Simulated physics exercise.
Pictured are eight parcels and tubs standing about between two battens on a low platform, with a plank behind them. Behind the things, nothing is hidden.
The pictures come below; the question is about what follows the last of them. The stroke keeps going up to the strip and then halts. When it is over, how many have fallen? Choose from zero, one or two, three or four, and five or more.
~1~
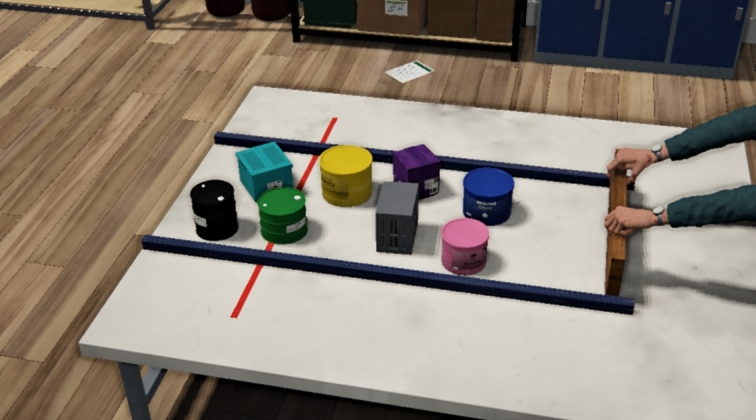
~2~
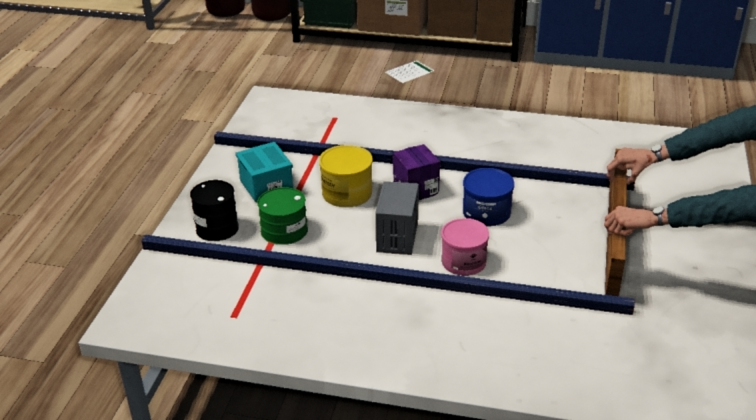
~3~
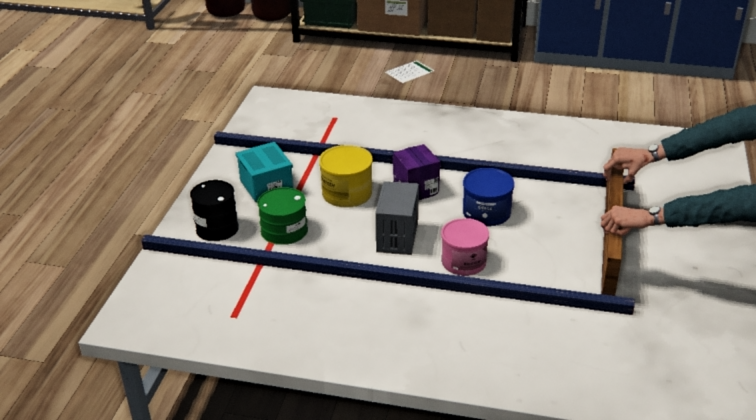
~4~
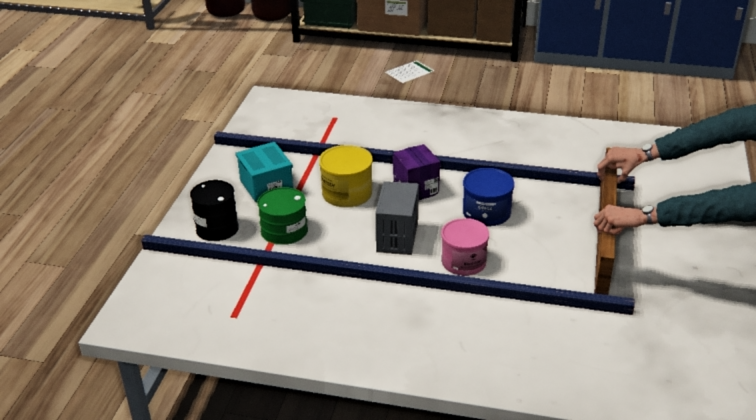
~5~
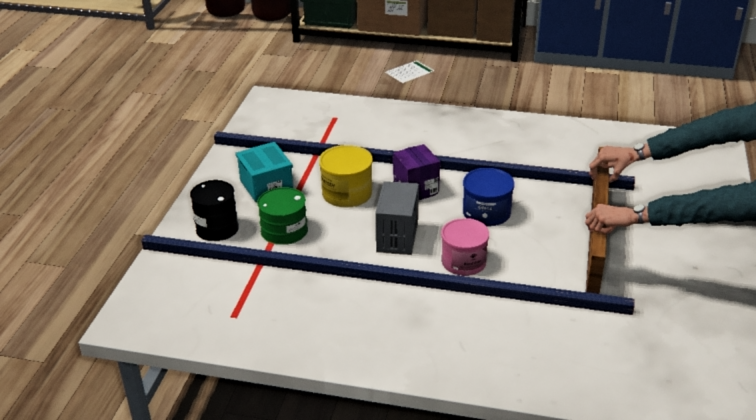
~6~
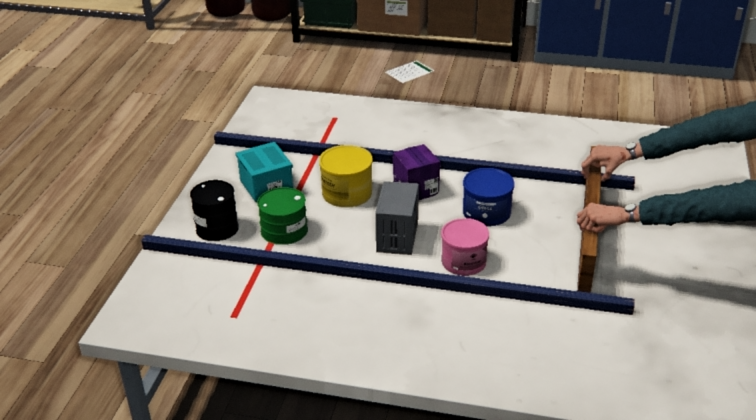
When it is over, zero have fallen.
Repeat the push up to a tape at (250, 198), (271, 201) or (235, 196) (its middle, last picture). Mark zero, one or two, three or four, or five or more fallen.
For each place: One to two; one or two; either three or four.
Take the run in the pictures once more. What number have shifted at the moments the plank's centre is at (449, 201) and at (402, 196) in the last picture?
So 4, and at the other place 5.
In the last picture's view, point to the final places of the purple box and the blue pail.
The purple box at (295, 147), the blue pail at (276, 170).
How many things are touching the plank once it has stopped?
It touches 3.
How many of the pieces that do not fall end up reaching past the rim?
Count of overhanging things: 2.
Soon after, none off yet; black canister at rest near (215, 211); turquoise tote at rest near (265, 173); green canister at rest near (283, 216).
In the end, the number that fall off is zero.
